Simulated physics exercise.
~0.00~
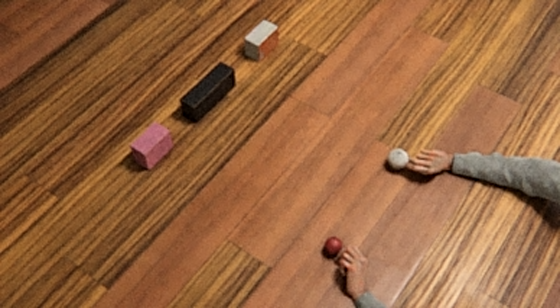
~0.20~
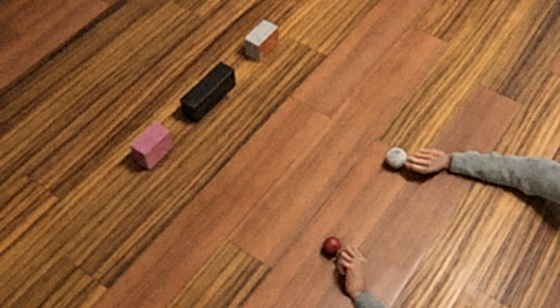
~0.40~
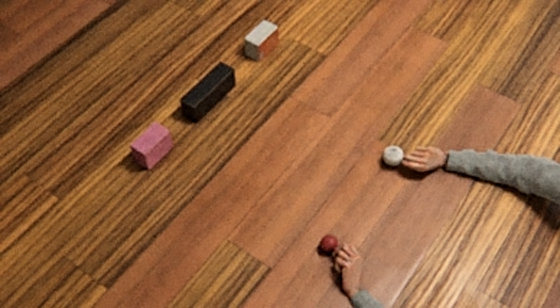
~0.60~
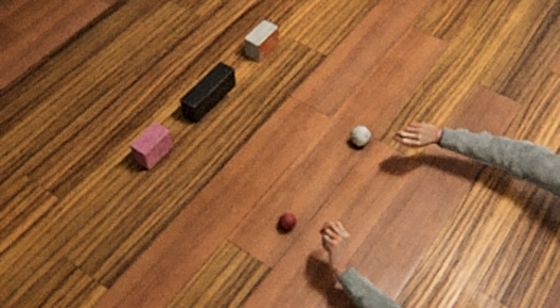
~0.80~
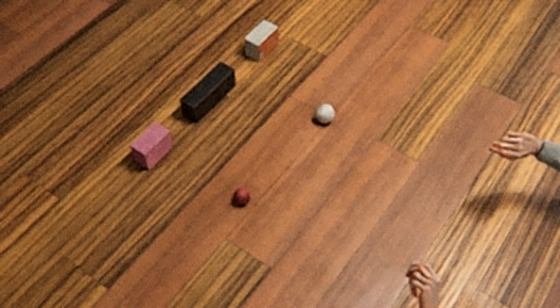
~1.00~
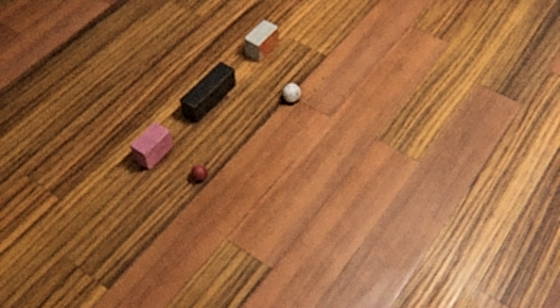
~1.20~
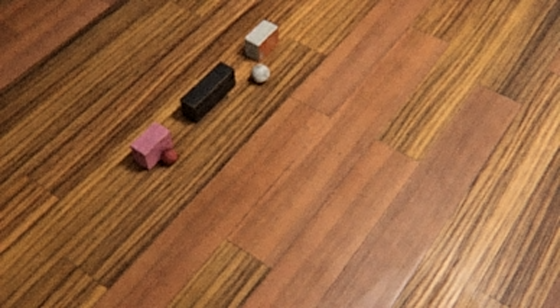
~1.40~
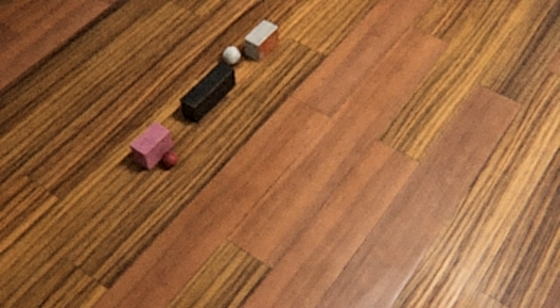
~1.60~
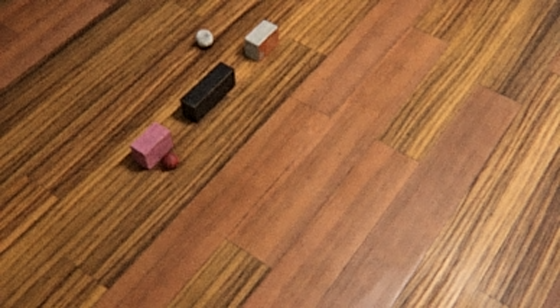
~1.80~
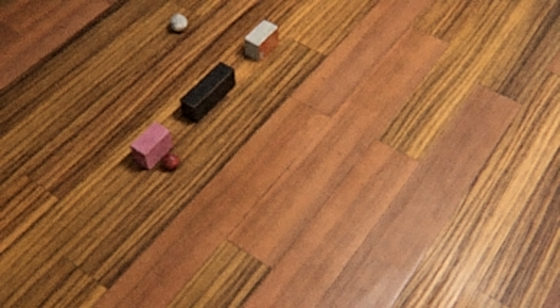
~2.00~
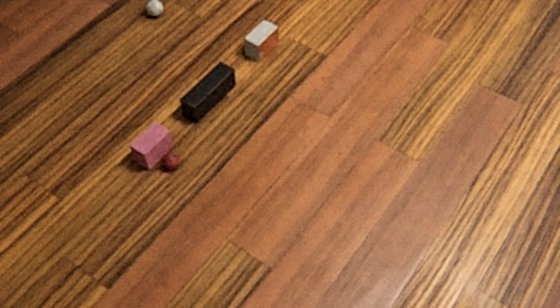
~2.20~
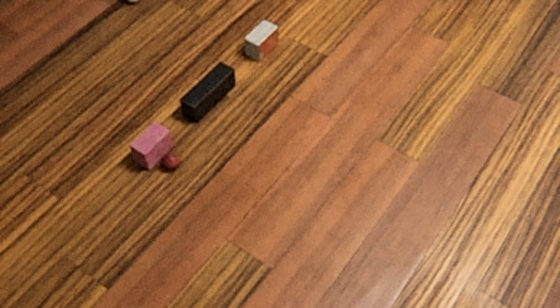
A small dark red ball and a pale, whitish round thing sit on a striped wooden floor, seen from above at an angle, each touched by a hand at the right, one arm in a grey sleeve. To the upper left stands a slanting row of blocks, pink, black, and orange and white, with gaps between them. The hands release both and draw back out of view as the two roll up and left. The red ball meets the pink block, bounces back very slightly and rests beside it. The pale one passes between the black and orange-and-white blocks, rolling on until it leaves at the top.
